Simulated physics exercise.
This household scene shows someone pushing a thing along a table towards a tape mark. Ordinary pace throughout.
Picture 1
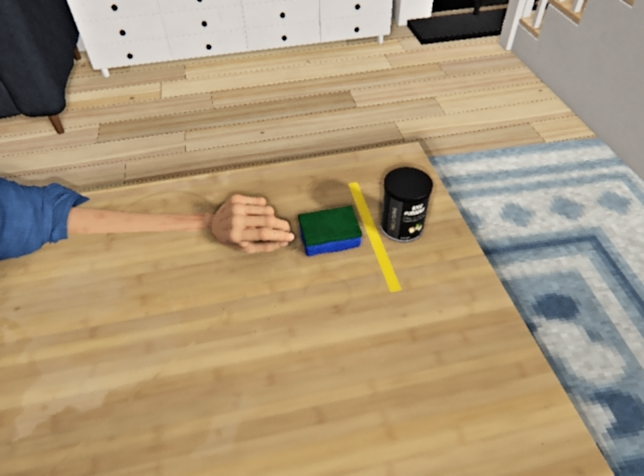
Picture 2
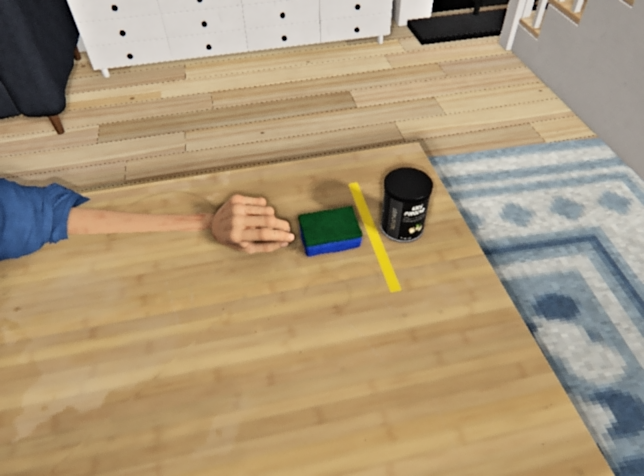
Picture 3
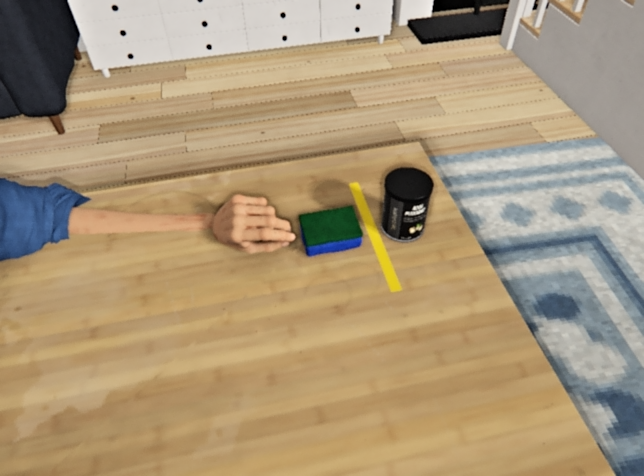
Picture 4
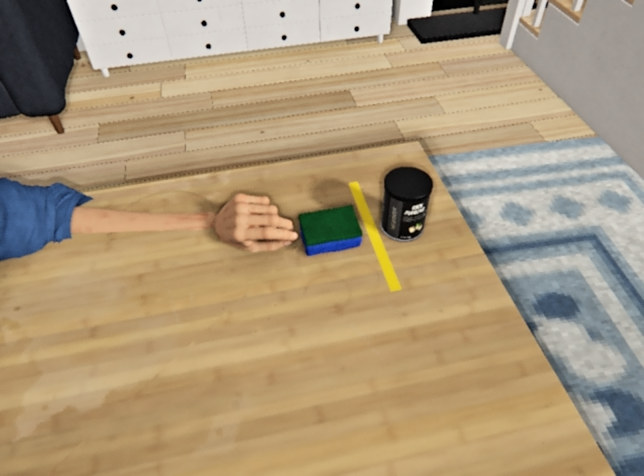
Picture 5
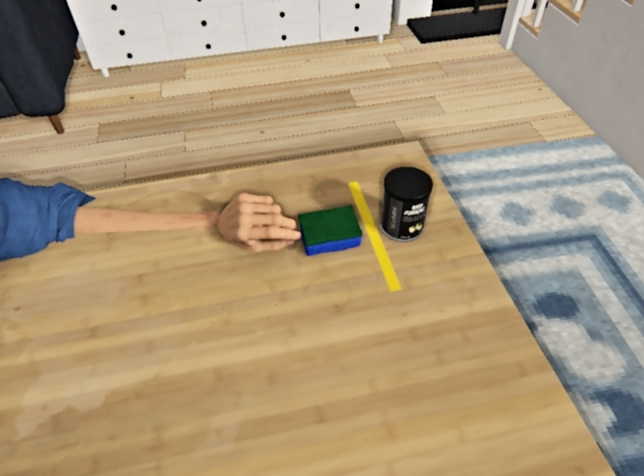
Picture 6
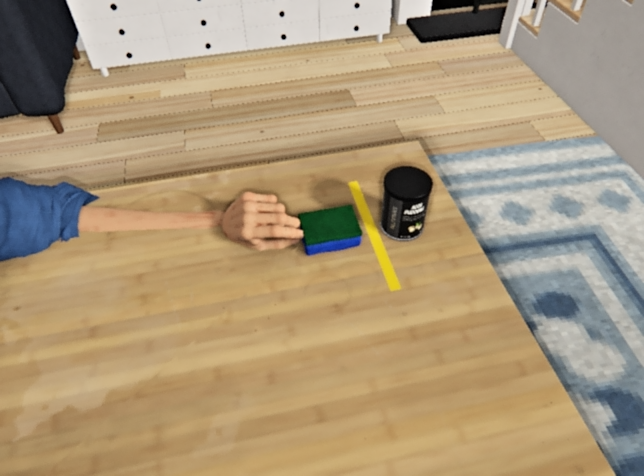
On a wooden table beside a blue patterned rug, a hand in a blue sleeve rests left of a green-topped blue sponge, with a yellow tape strip and a black pot to the right. The hand edges slightly rightward until its fingers are at the sponge, while the sponge and pot stay still.
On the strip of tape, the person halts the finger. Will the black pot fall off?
No, it stays on.
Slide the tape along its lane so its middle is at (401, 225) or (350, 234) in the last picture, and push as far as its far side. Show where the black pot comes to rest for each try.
Final pixels, in order: Roughly (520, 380) and (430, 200).
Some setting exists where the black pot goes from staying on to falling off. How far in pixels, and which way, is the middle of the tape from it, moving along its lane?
The switch comes after some 16 pixels of movement to the right.
Then, 0.70 s later than the last frame, black pot shifted a little near (415, 203).
Then, 1.04 s later than the last frame, black pot shifted about its own width near (433, 200).
Then, 1.34 s later than the last frame, black pot shifted about its own width near (448, 197).
When it is over, the black pot remains on top, near (456, 196).
